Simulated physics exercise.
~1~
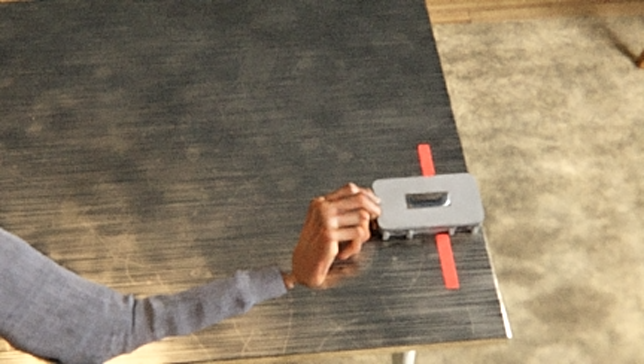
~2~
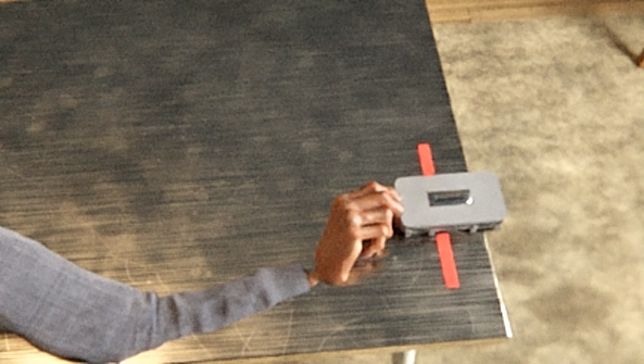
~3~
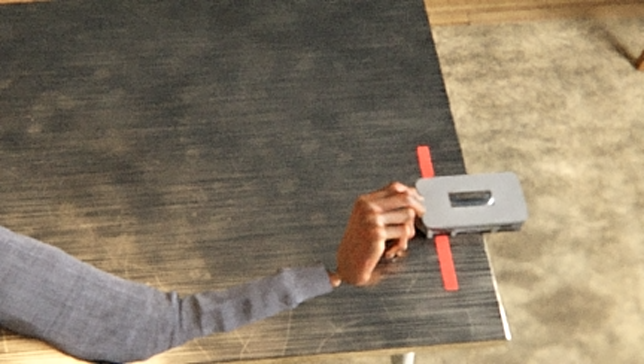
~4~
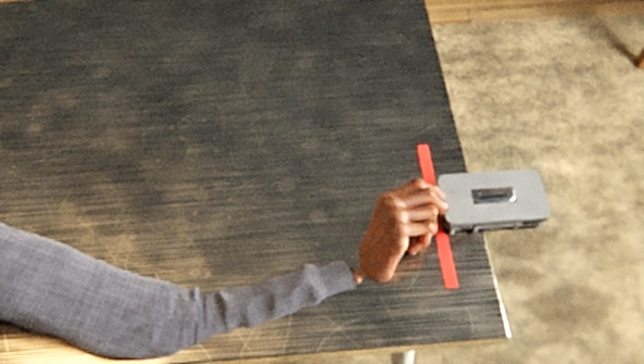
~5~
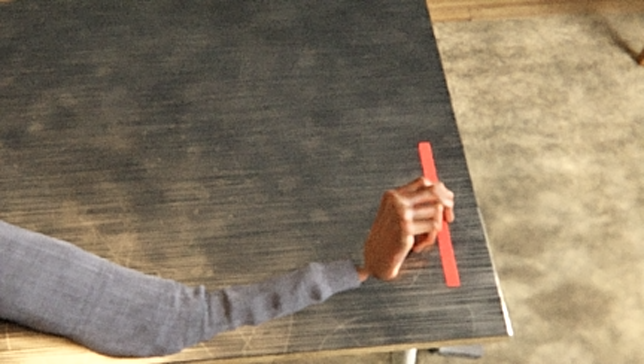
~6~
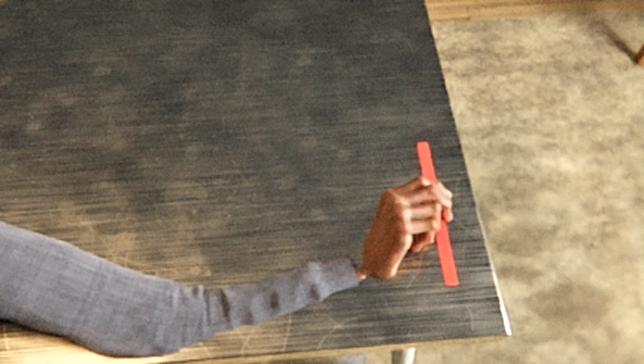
A dark, scuffed tabletop is seen from above at an angle, with a mottled beige floor beyond its right edge, and the view sways slightly. A flat grey case with a dark inset on top sits across a strip of red tape near that edge. A hand in a grey sleeve, reaching in from the left, pushes the case rightward until it juts well past the edge. The hand stops at the tape, and the case tips off and drops out of sight below the table. At the end, only the hand and the red tape remain on the tabletop.
